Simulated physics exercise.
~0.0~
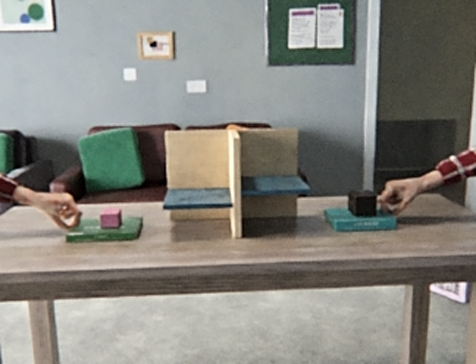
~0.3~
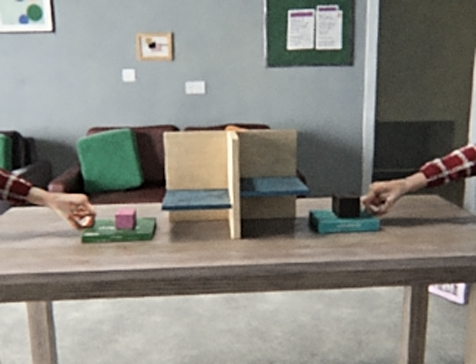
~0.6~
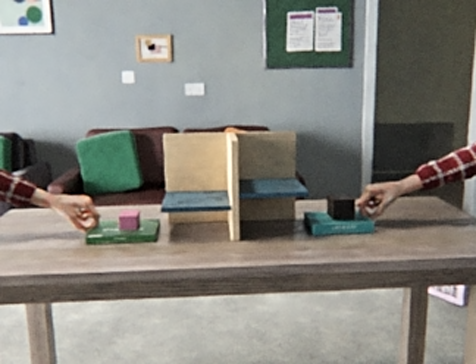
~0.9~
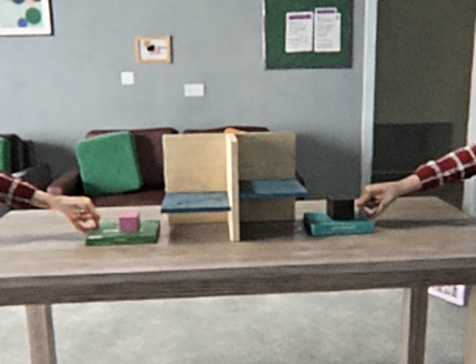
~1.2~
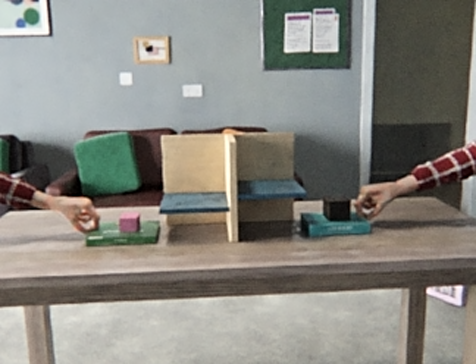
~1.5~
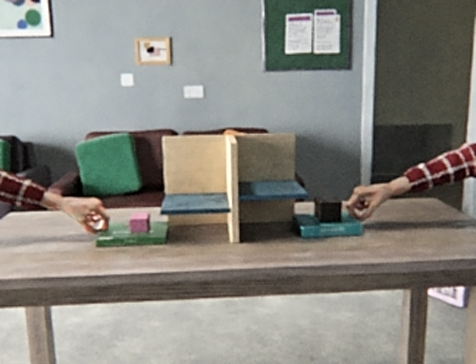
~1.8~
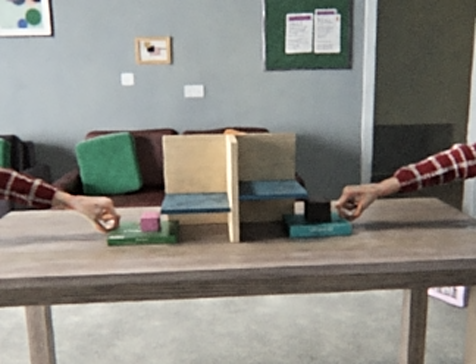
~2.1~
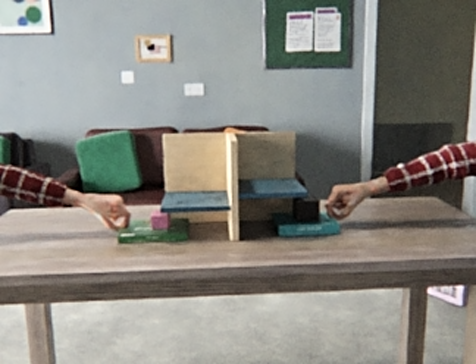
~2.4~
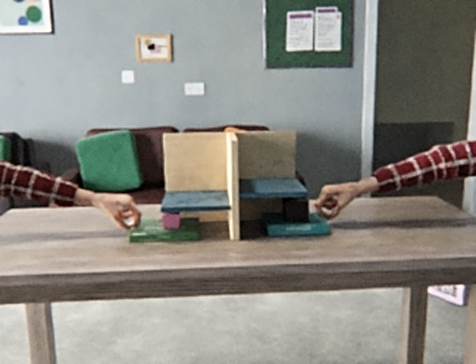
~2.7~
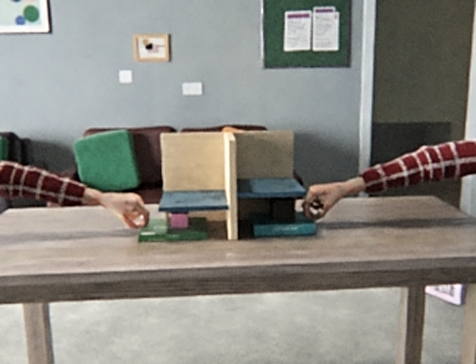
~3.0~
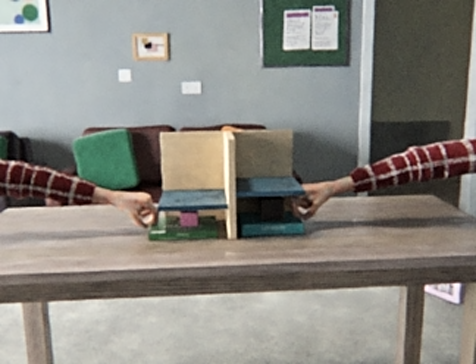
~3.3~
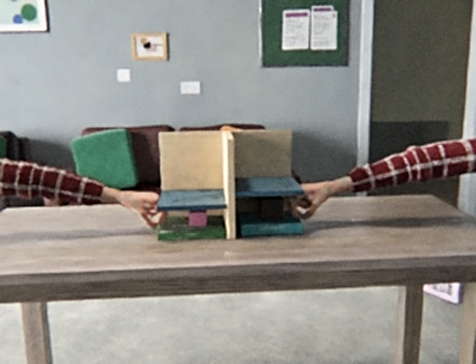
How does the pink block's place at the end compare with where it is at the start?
At the start the pink block is out in the open to the left of the stand. At the end it is farther right, beneath the left side of the shelf.
